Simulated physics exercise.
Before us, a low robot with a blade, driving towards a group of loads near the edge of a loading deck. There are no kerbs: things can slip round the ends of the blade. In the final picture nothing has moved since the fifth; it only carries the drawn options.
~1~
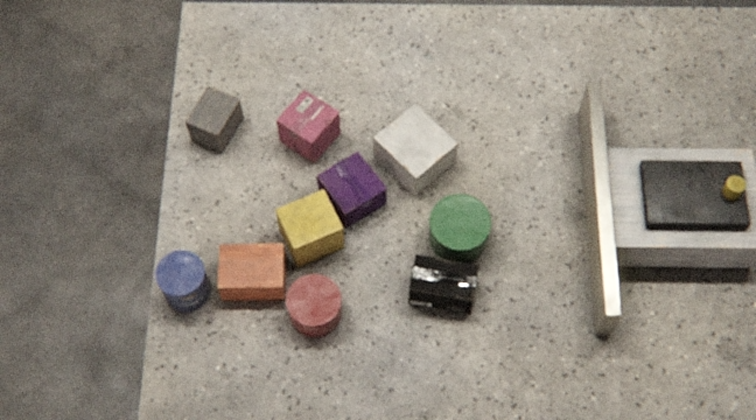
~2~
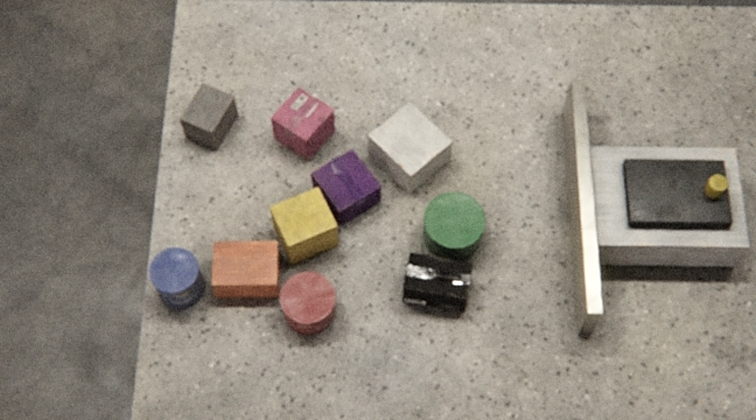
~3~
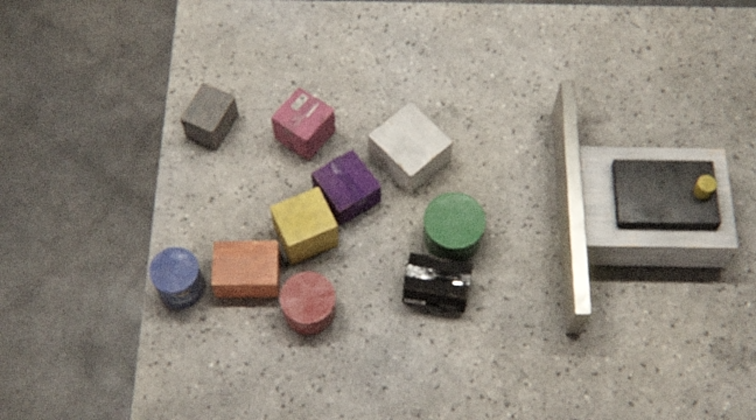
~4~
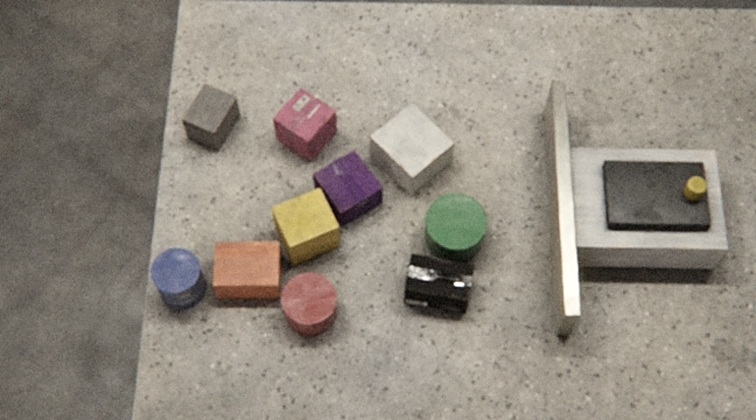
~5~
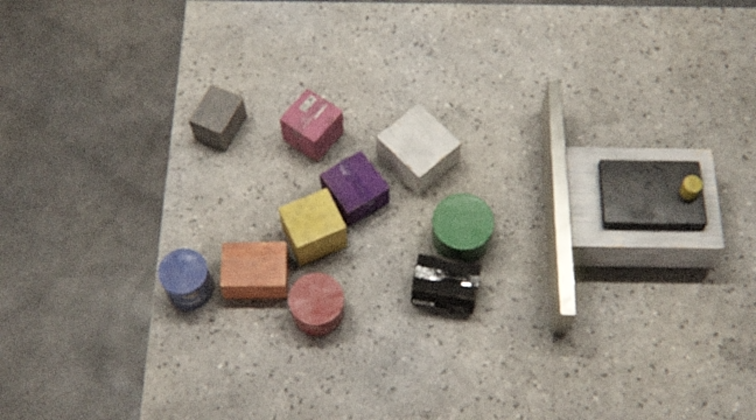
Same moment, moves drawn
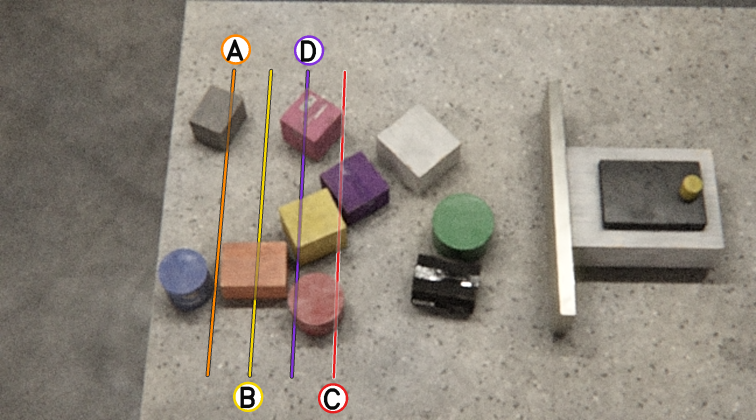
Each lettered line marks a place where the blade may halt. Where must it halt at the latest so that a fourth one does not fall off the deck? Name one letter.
At B, and not beyond.
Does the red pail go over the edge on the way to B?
No.
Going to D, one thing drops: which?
The blue pail goes over.
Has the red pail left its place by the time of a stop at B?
Yes.
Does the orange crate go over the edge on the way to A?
Yes.
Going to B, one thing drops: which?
It is the blue pail.
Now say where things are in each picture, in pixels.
The first frame shows black box (444, 285); red pail (315, 306); purple box (352, 190).
The second frame shows robot (669, 192); green pail (454, 228).
The third frame shows robot (657, 193); grey crate (210, 117).
The fourth frame shows robot (648, 194); orange crate (248, 270).
The fifth frame shows robot (644, 193); pink parcel (313, 125); black box (446, 284); red pail (317, 305).
On the copy, A at (222, 213); B at (261, 214); C at (340, 215); D at (300, 214).
On B. First, robot (535, 191); black box (411, 286); white crate (400, 149).
Then, robot (426, 190); blue pail (167, 275); orange crate (227, 285).
Finally, robot (345, 189); blue pail over the edge; orange crate (156, 302); one fallen.
By contrast, A drops five; C is within the limit but short; D is within the limit but short.
